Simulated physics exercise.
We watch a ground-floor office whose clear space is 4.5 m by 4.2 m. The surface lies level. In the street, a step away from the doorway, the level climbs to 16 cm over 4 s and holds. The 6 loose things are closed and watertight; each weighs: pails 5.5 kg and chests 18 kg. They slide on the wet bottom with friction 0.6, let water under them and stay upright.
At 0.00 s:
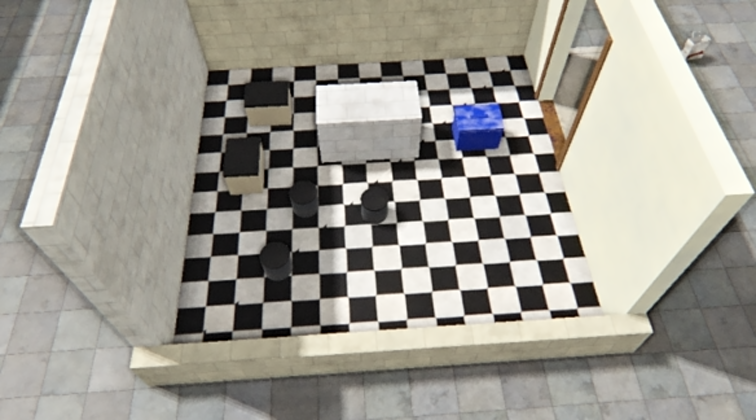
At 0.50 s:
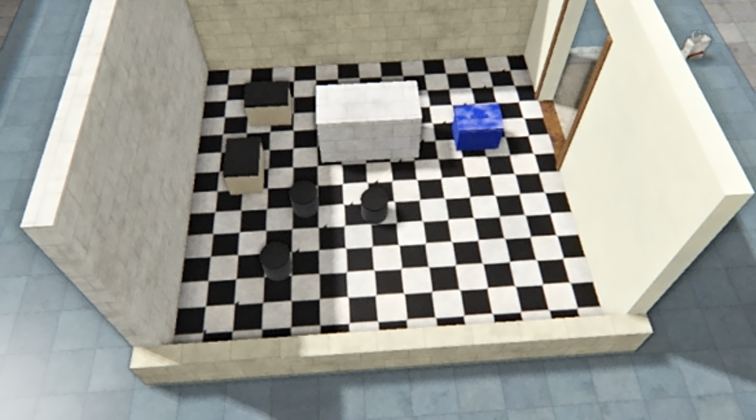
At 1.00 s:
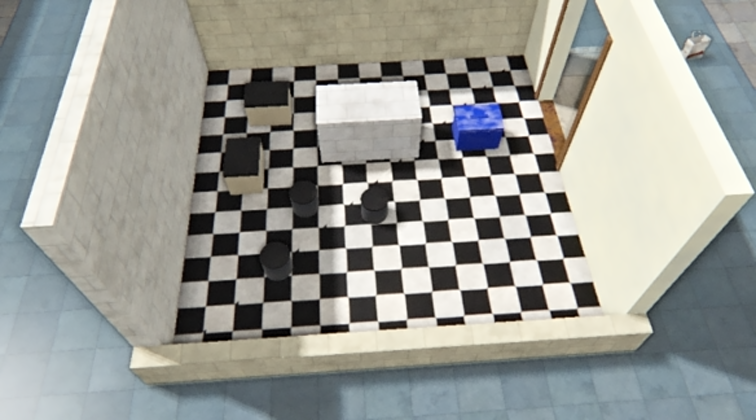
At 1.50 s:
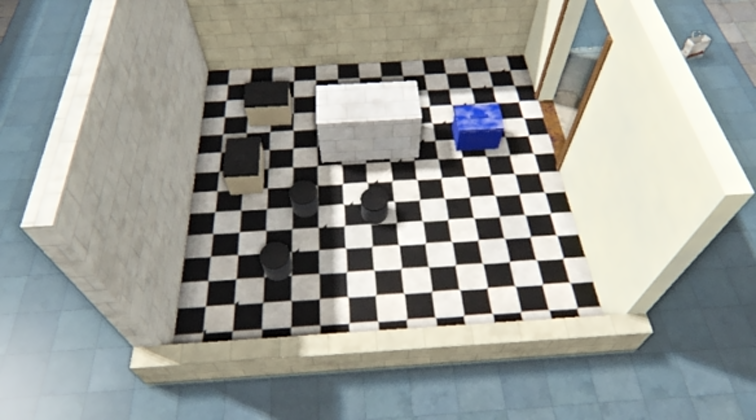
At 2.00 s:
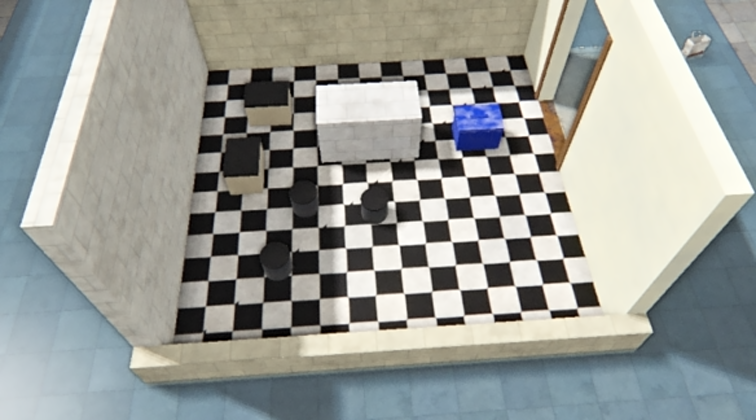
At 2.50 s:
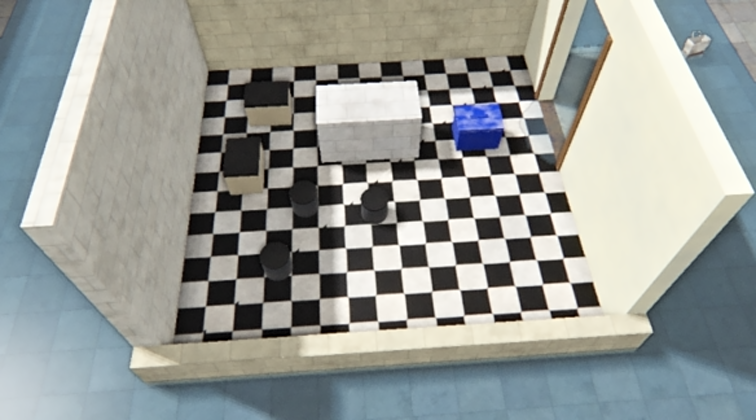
To begin with, a blue chest, a white block, two black-topped boxes and three dark pails stand on a checkered floor, with grey paving outside. Bluish water then spreads over the paving around the walls, and finally a little reaches the doorway at right, while the objects inside stay still.
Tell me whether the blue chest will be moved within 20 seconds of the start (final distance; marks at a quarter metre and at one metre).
The blue chest gets carried off.
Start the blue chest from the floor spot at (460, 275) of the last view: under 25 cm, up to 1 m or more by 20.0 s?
It barely shifts.
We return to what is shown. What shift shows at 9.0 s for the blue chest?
Roughly 0 cm by then.
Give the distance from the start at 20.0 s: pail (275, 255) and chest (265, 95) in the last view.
In that order: 250 cm, 60 cm.
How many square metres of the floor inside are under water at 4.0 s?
About 2.5 m2.
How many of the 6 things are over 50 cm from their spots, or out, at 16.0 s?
I count 2.
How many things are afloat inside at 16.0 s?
I count 3.
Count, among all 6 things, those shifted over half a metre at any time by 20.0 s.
5 of them.
After 4.0 s the blue chest is near (479, 117), 0.0 m from its start, aground; 0 afloat.
After 9.0 s the blue chest is near (478, 117), 0.0 m from its start, aground; 0 afloat.
After 16.0 s the blue chest is near (459, 113), 0.3 m from its start, aground; 3 afloat.
After 20.0 s the blue chest is near (314, 56), 2.3 m from its start, afloat; 6 afloat.
